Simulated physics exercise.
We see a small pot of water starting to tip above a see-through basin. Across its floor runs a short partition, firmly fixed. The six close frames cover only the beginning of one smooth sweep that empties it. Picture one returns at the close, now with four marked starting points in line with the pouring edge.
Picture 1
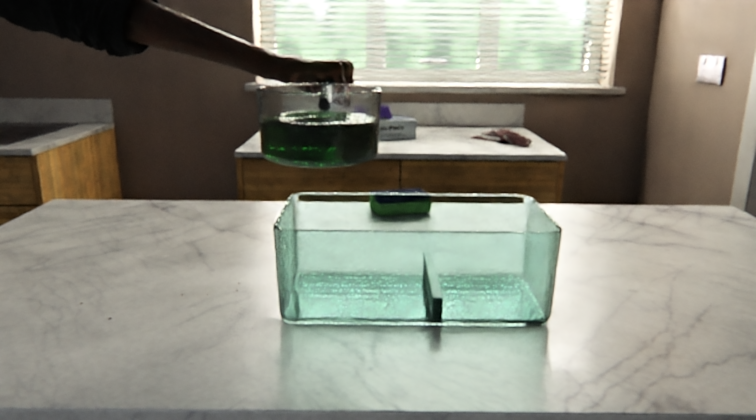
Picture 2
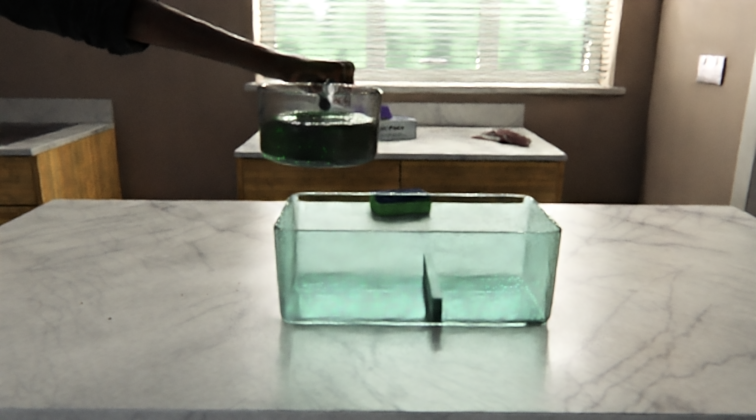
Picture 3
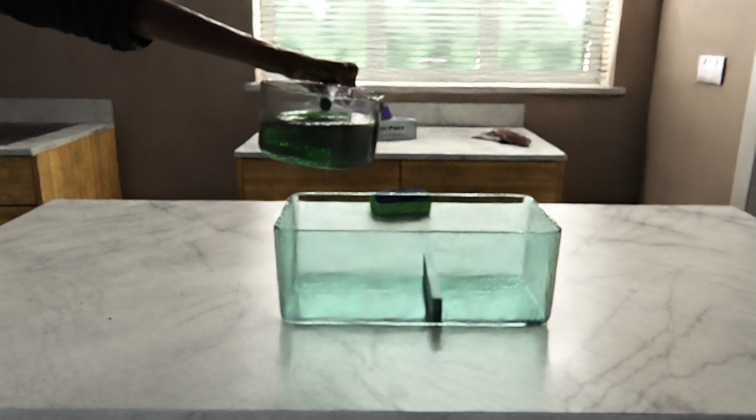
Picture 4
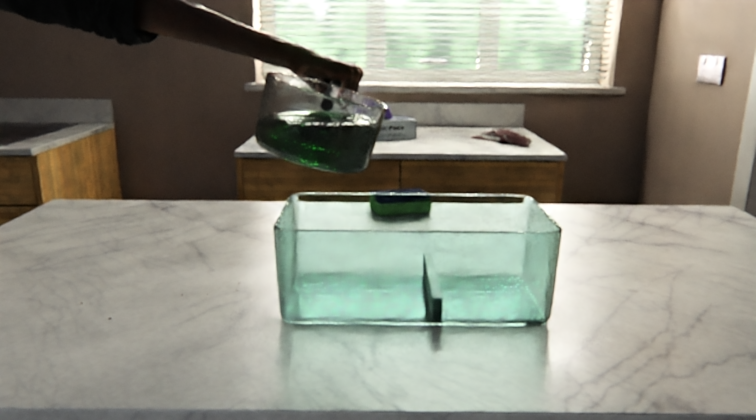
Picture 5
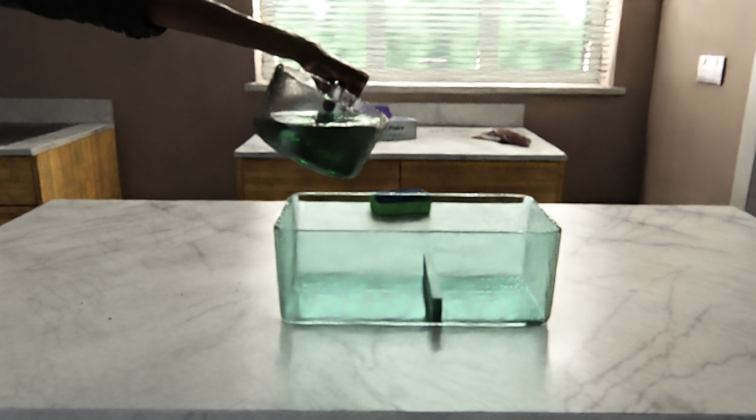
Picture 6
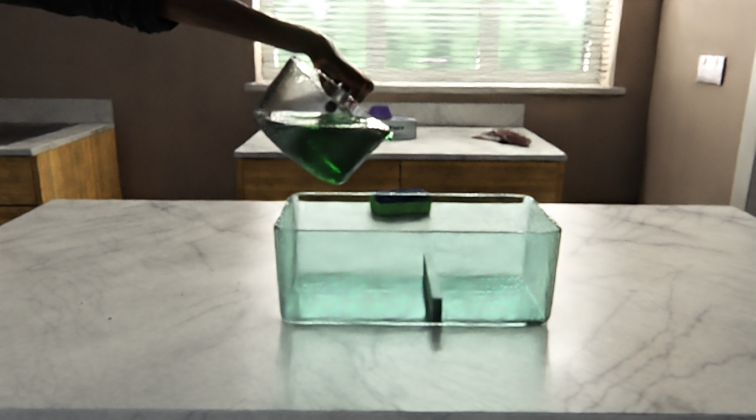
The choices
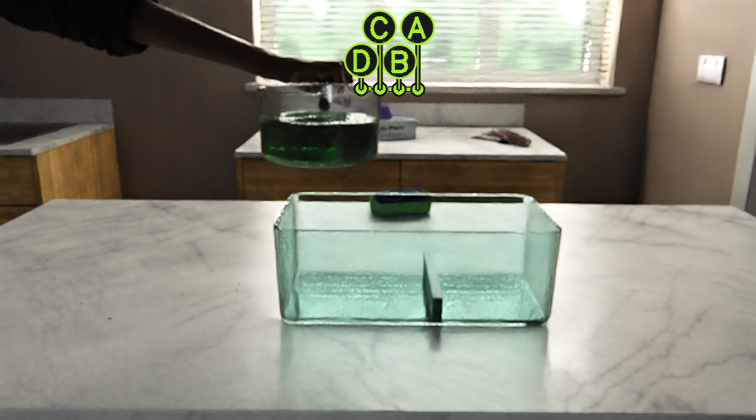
A hand held a small clear pot of green water above a see-through basin with a short partition across its floor, then tilted it steadily to the right until water slipped over the lip.
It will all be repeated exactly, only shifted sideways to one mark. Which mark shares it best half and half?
Use spot B.
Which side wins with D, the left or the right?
The left one.
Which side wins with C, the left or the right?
More ends on the left.
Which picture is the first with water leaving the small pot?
Picture 6.
On the marked copy, A at (417, 89); B at (399, 89); C at (380, 89); D at (361, 88).
With A, about 33 % ends left of the wall and 67 % right of it.
With B, about 48 % ends left of the wall and 52 % right of it.
With C, about 71 % ends left of the wall and 29 % right of it.
With D, about 91 % ends left of the wall and 8 % right of it.
